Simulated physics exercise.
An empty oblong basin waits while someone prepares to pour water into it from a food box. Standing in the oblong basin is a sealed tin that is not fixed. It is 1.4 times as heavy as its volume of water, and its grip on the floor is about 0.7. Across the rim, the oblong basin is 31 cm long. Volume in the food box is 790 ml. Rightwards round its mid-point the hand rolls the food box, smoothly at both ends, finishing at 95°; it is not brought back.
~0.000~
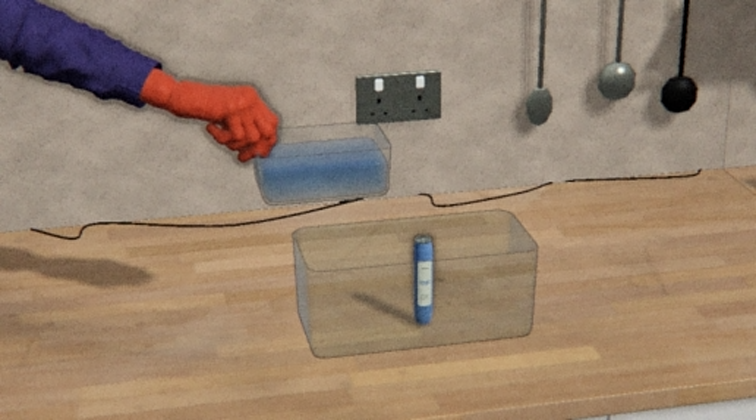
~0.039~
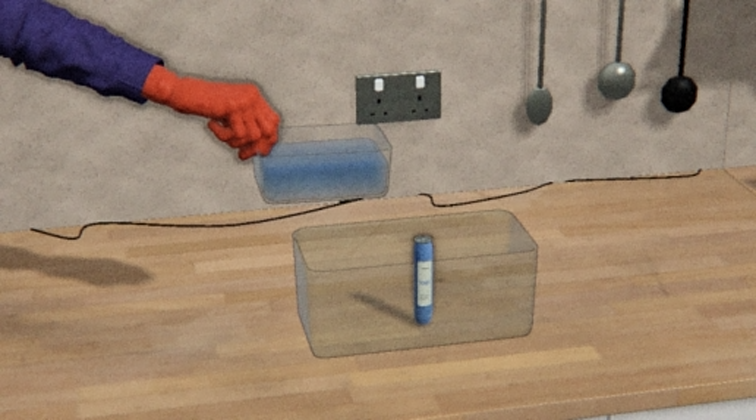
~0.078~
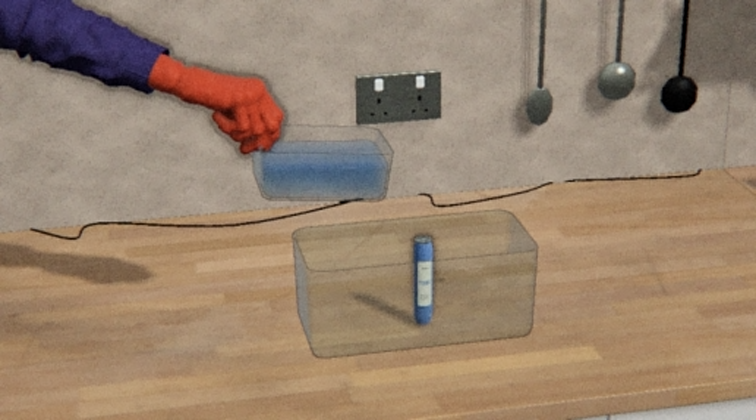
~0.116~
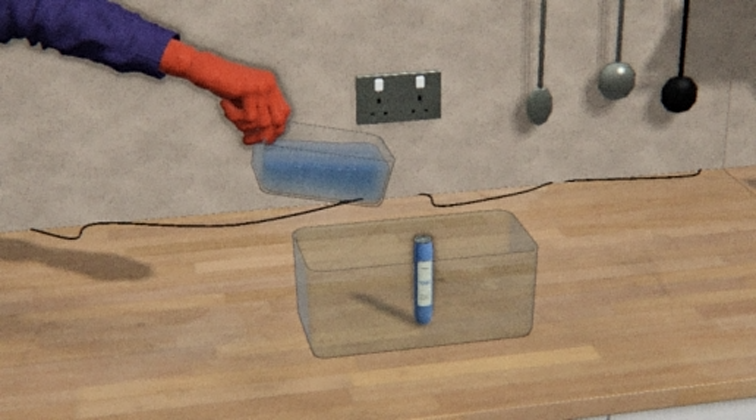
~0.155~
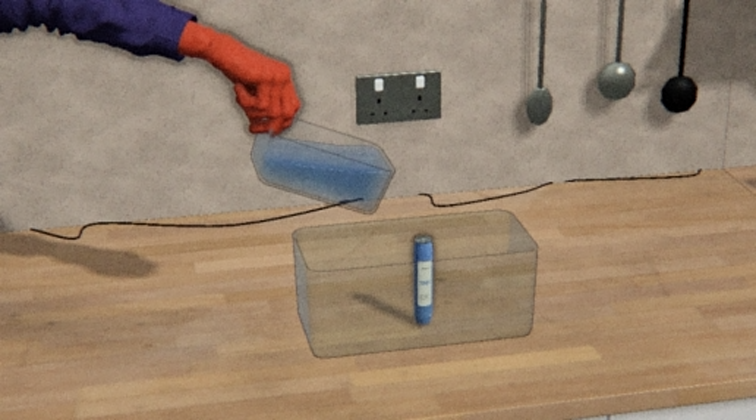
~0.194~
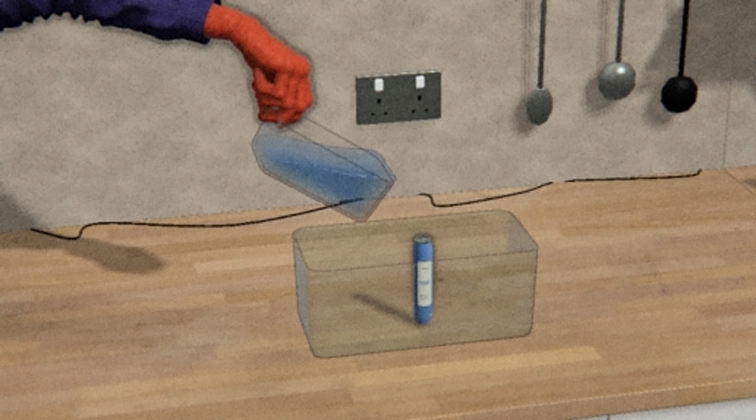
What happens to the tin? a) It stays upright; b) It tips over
b.
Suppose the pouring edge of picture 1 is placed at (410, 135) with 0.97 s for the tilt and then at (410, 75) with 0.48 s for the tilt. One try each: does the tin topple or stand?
Try 1: Still standing; try 2: Still standing.
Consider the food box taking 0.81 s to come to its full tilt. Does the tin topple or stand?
After the tilt, the tin is still standing.
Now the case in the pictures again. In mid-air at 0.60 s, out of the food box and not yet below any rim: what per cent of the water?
About 3 per cent.
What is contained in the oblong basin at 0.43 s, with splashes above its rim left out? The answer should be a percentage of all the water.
Around 46 percent.
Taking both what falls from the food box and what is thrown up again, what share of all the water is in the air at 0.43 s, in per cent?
Near 38 per cent of it all.
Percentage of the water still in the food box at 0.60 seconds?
Near 4 percent, more or less.
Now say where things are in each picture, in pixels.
The first picture shows tilt 0°; pouring edge (384, 136); surface from (257, 158) to (381, 148); the oblong basin's rim runs from (300, 252) to (524, 230); the tin's top is at (423, 243).
The second picture shows tilt 2°; pouring edge (384, 137); surface from (257, 157) to (381, 148).
The third picture shows tilt 6°; pouring edge (386, 142); surface from (258, 154) to (382, 150).
The fourth picture shows tilt 13°; pouring edge (387, 150); surface from (259, 152) to (383, 153).
The fifth picture shows tilt 22°; pouring edge (388, 160); surface from (259, 149) to (385, 156).
The sixth picture shows tilt 33°; pouring edge (386, 173); surface from (259, 145) to (376, 160); 3 per cent is over the edge.
After 0.43 s the tilt is 92° and 16 per cent is still to pour; the tin stands where it began.
After 0.60 s the tilt is 95° and 4 per cent is still to pour; the tin leans 15°.
After 0.78 s the tilt is 95° and 1 per cent is still to pour; the tin lies on its side.
After 0.98 s the tilt is 95° and 0 per cent is still to pour; the tin lies on its side.
In the end the tin lies on its side.
